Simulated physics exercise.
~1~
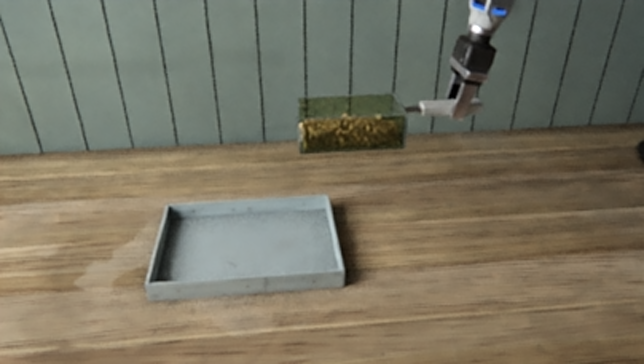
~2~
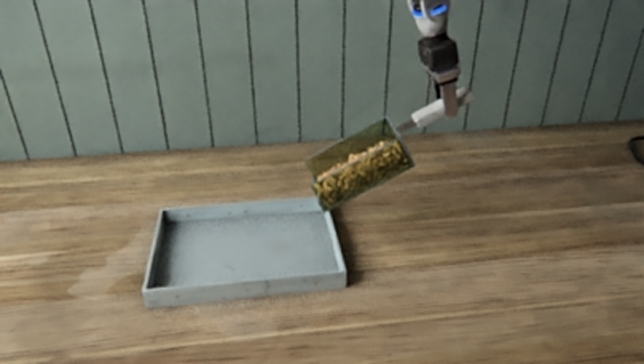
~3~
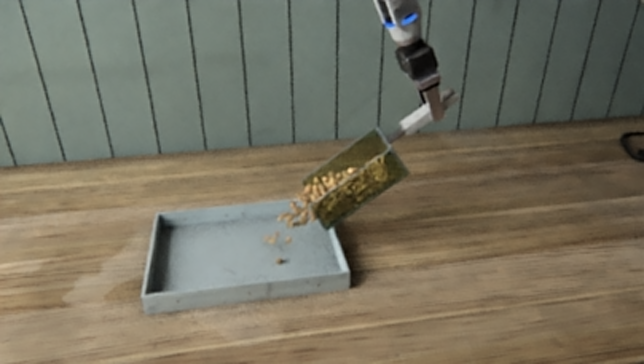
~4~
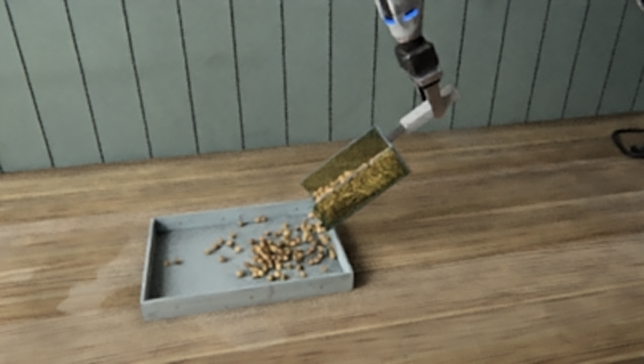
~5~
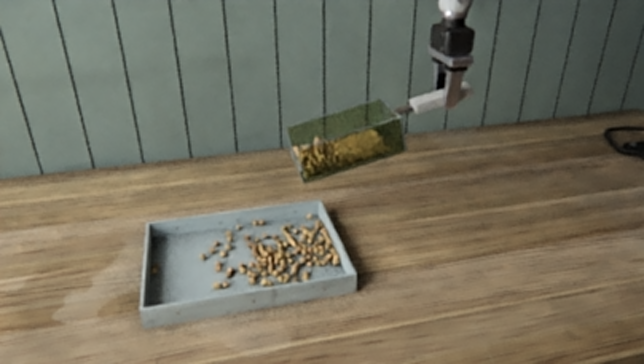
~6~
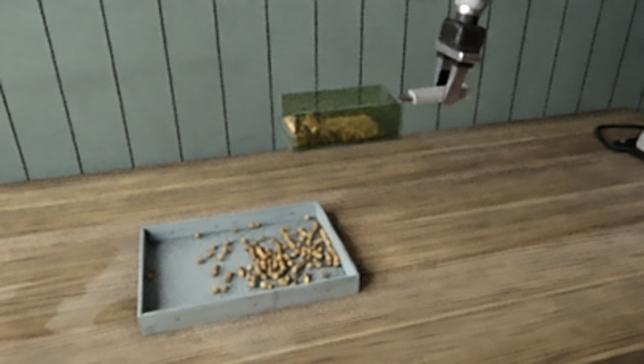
Robotic arm tilting a clear box of dried chickpeas, spilling some into a grey tray, then levelling it with many still inside.
